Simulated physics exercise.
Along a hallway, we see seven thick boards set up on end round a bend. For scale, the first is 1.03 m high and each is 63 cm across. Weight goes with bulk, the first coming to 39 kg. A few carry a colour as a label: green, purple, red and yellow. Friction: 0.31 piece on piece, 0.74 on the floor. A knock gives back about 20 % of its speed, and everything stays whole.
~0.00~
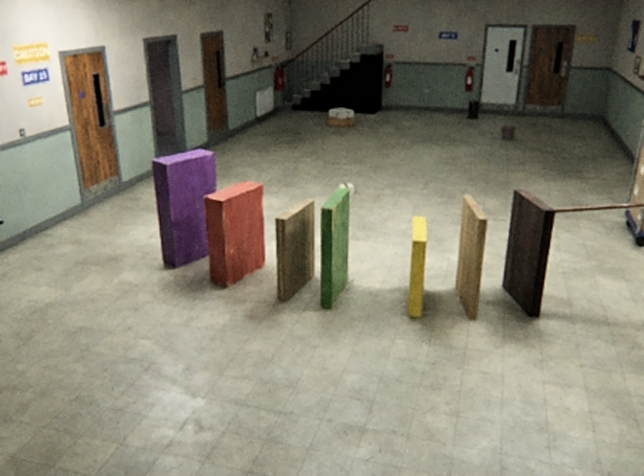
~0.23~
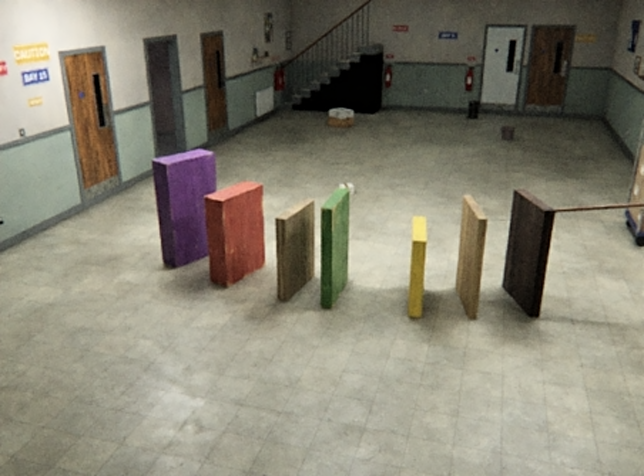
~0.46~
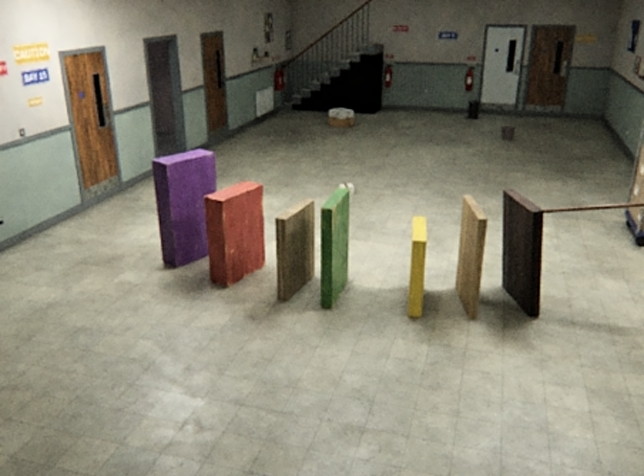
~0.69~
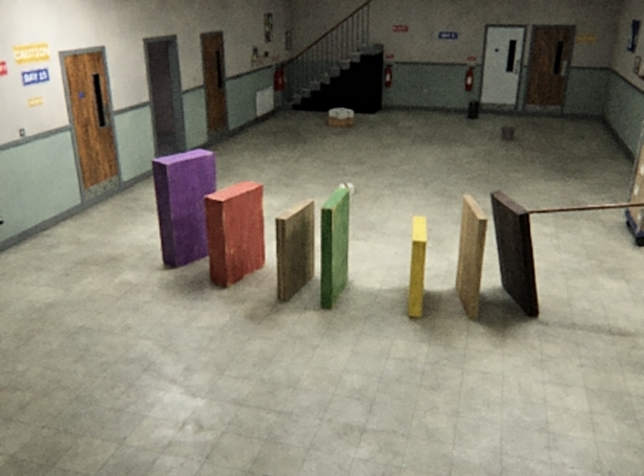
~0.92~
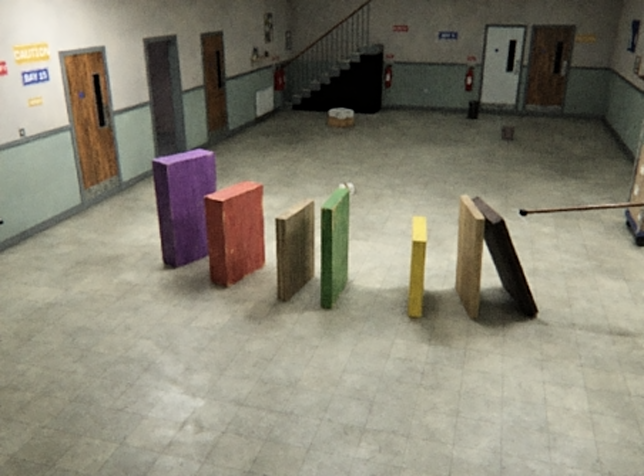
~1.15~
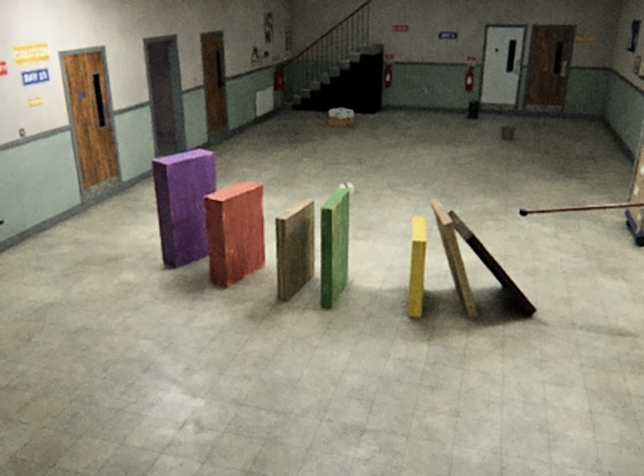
A thin pole pushed the dark board at the right end of a row of seven standing boards, and it tipped left against the tan board, which then leaned over toward the yellow one.
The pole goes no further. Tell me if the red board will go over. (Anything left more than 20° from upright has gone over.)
In the end the red board topples.
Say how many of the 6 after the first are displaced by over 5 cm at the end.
Shifted: 6.
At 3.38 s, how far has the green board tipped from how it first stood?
Some 80°.
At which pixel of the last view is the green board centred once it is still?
Around (284, 273).
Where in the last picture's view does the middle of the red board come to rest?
Around (199, 241).
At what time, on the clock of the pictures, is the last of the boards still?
Around 4.0 s.
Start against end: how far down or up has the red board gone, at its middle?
It ends some 20 cm lower.
After 1.42 s, 2 of the 6 other boards over; red board unmoved; yellow board leaning 32°.
After 2.12 s, 4 of the 6 other boards over; red board unmoved; yellow board lying flat.
After 3.38 s, 6 of the 6 other boards over; red board leaning 65°; yellow board lying flat.
At rest (4.0 s), 6 of the 6 other boards over; red board leaning 72°; purple board lying flat; yellow board lying flat. Not one is left standing. As the last picture would show them, middles, red board near (199, 241), purple board near (151, 231).
